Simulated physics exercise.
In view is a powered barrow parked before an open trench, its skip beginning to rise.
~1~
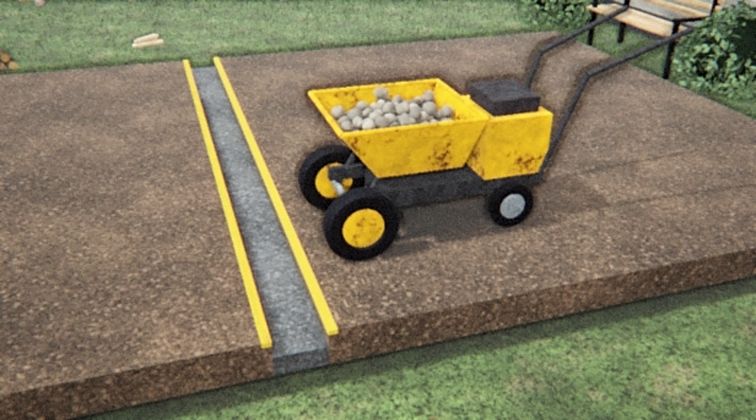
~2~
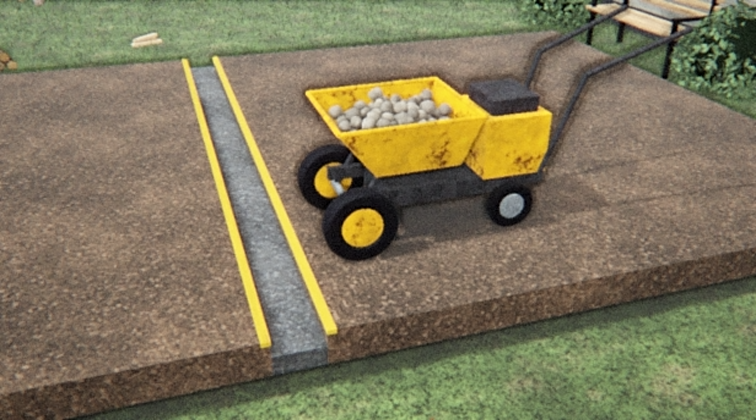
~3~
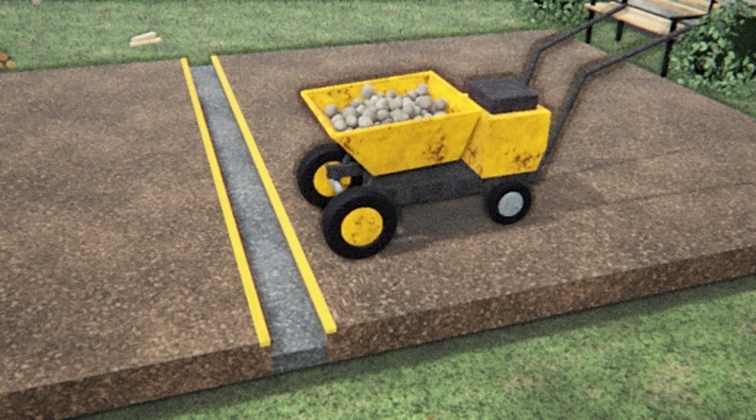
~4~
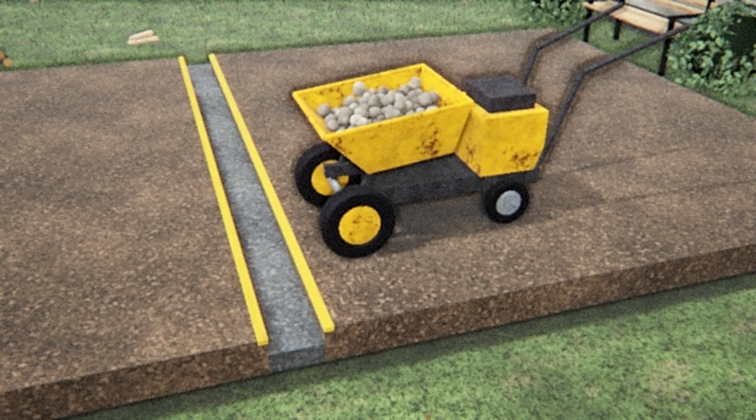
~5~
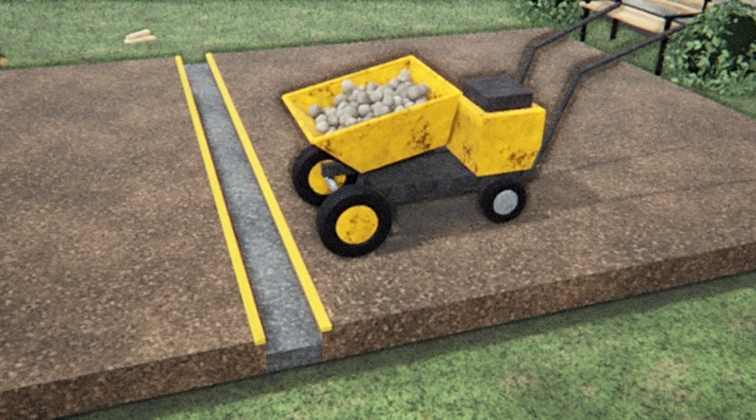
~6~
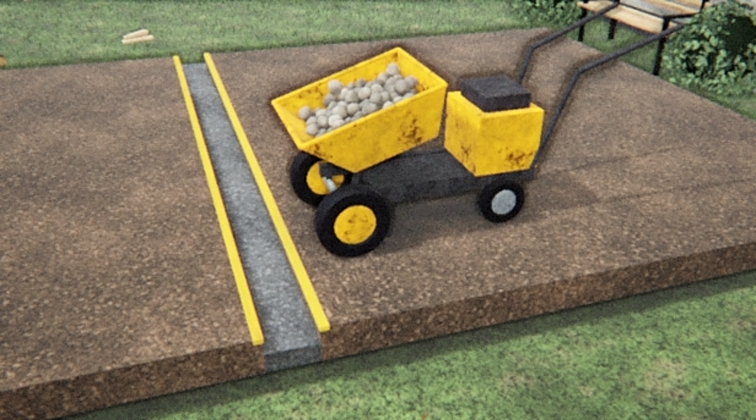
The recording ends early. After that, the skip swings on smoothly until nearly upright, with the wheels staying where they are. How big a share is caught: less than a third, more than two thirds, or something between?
Most stays out, below a third in.
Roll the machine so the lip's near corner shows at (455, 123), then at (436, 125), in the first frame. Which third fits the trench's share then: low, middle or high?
Note - stop 1: Between a third and two thirds; stop 2: In the middle band.
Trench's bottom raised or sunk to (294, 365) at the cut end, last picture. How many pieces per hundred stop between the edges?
I'd say around 10 in a hundred.
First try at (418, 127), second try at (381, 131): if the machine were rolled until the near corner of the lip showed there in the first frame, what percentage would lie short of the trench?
Roughly 30 per cent at the first spot and 0 per cent at the second.
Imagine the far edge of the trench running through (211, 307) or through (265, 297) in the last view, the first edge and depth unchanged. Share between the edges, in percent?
50 %, then 10 %.
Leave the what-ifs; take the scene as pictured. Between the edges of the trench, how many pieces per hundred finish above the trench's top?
Roughly 0 percent of them.
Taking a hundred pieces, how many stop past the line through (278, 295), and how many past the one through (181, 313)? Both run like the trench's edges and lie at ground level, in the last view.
About 90 and 40 %.
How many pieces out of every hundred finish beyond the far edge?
I'd say around 85 per cent of the load.
Soon after the last picture, skip tipped steeply; all in the skip.
A little later, skip tipped right over; most in the skip; a stray few in or heaped over the trench; a small part beyond it; a stray few falling.
Later still, skip tipped right over; a small part in the skip; a small part in or heaped over the trench; most beyond it.
At rest, skip tipped right over; a small part in or heaped over the trench; most beyond it.
